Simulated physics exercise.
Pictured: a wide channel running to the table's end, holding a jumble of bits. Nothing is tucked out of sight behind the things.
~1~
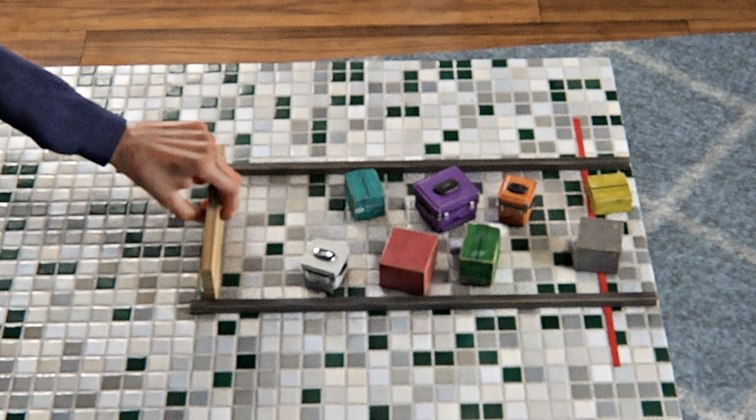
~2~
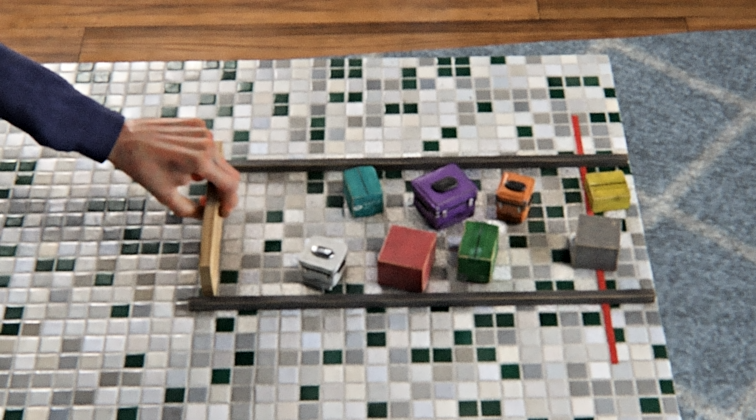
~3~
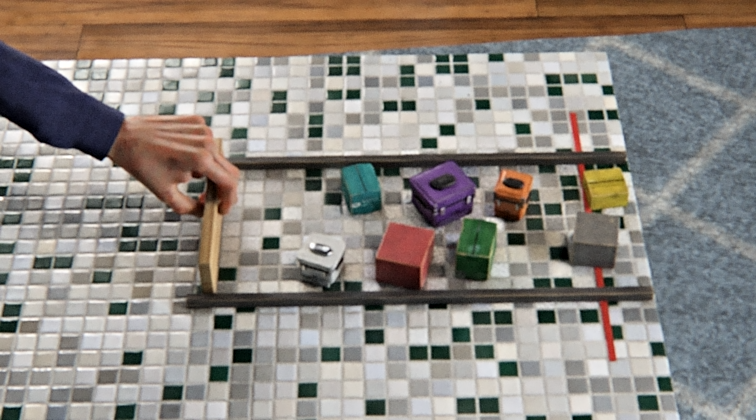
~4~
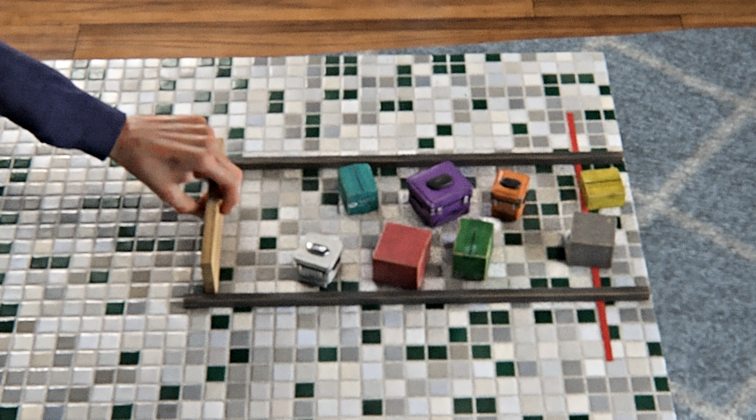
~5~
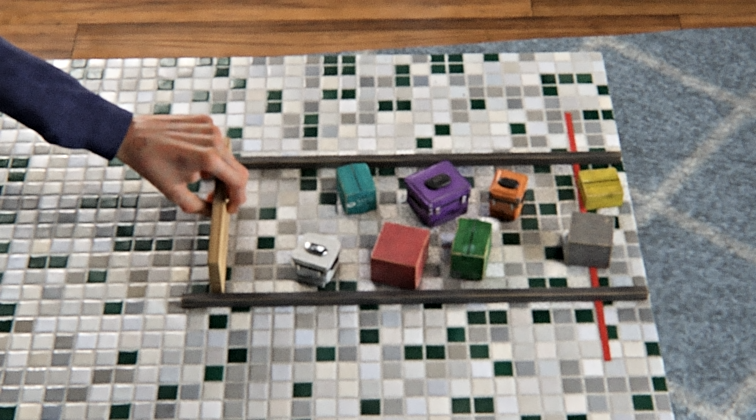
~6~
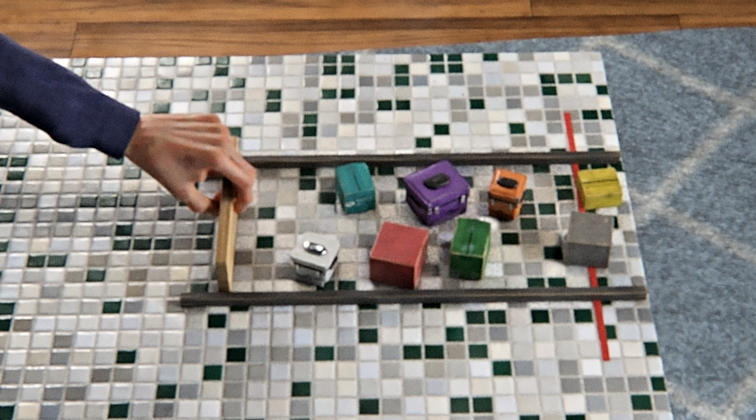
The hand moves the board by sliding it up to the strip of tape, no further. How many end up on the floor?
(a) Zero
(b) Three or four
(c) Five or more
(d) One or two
(c) Five or more.
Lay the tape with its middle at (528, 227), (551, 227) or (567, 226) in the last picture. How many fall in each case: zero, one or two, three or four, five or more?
Just one or two; three to four; three to four.
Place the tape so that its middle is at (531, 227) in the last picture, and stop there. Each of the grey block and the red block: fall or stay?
Grey block: Drops; red block: Stays.
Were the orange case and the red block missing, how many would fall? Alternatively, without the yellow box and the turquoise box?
The first count is 4 and the second is 4.
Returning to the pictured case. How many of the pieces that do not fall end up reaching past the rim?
Expected count: 0.
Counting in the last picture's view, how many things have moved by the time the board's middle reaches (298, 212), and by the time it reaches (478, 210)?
Tally: 1; 8.
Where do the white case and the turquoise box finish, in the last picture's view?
Roughly (610, 250), and the other roughly (597, 186).
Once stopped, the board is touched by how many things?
Well, it touches 2.
A little later, none off yet; yellow box at rest near (599, 189); grey block at rest near (589, 240); orange case at rest near (507, 194).
Next, none off yet; yellow box at rest near (599, 189); grey block at rest near (589, 240); orange case shifted about its own width near (531, 197).
Later still, two off so far; yellow box on its side near (649, 222); grey block on its side near (673, 290); orange case shifted well along near (620, 197).
When it is over, the number that fall off is five or more; down, red block, purple case, green box, orange case, grey block and yellow box.
